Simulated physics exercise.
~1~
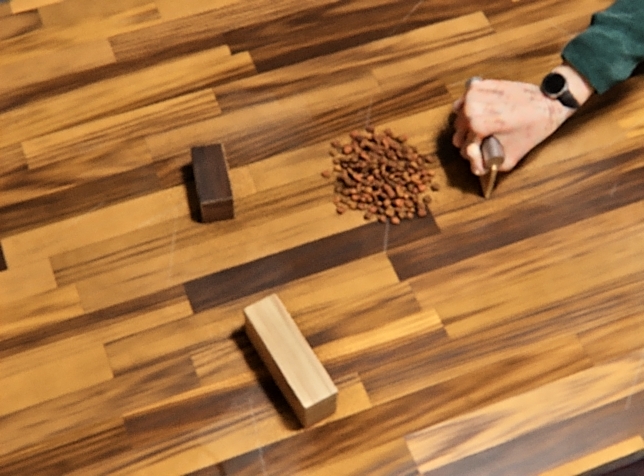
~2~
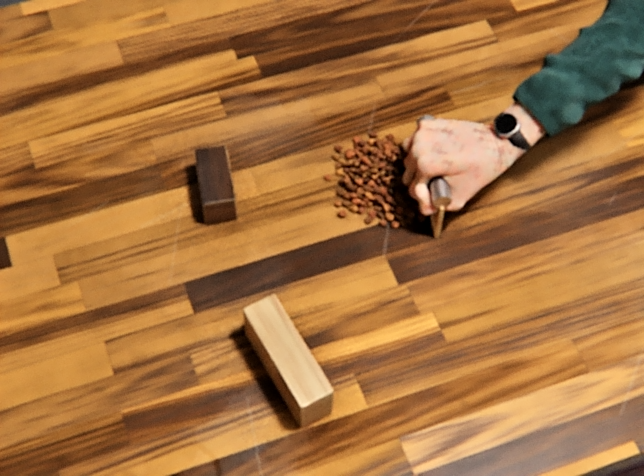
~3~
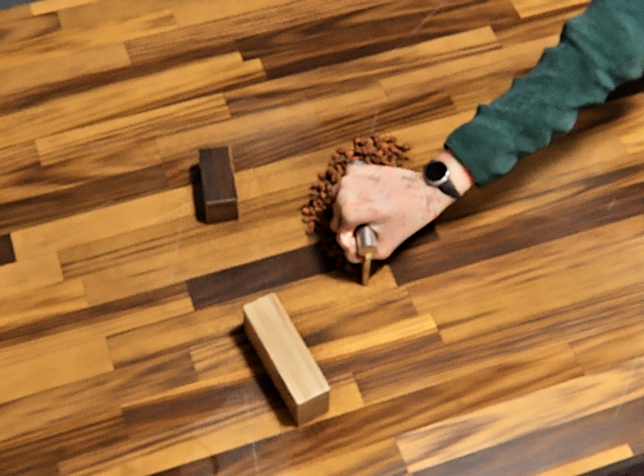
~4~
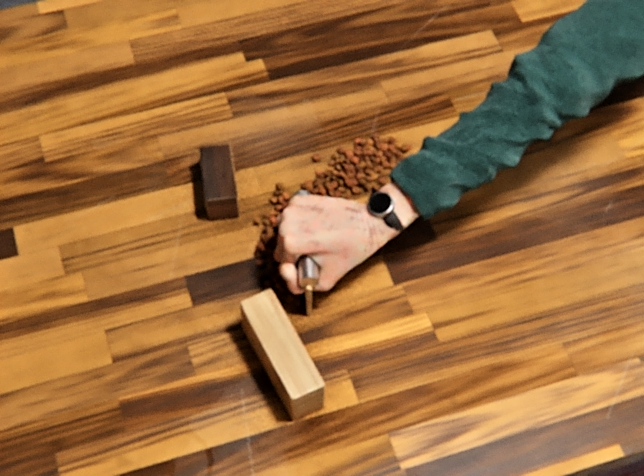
On a wooden surface, a hand scrapes brown kibble down and left, stopping before two blocks.
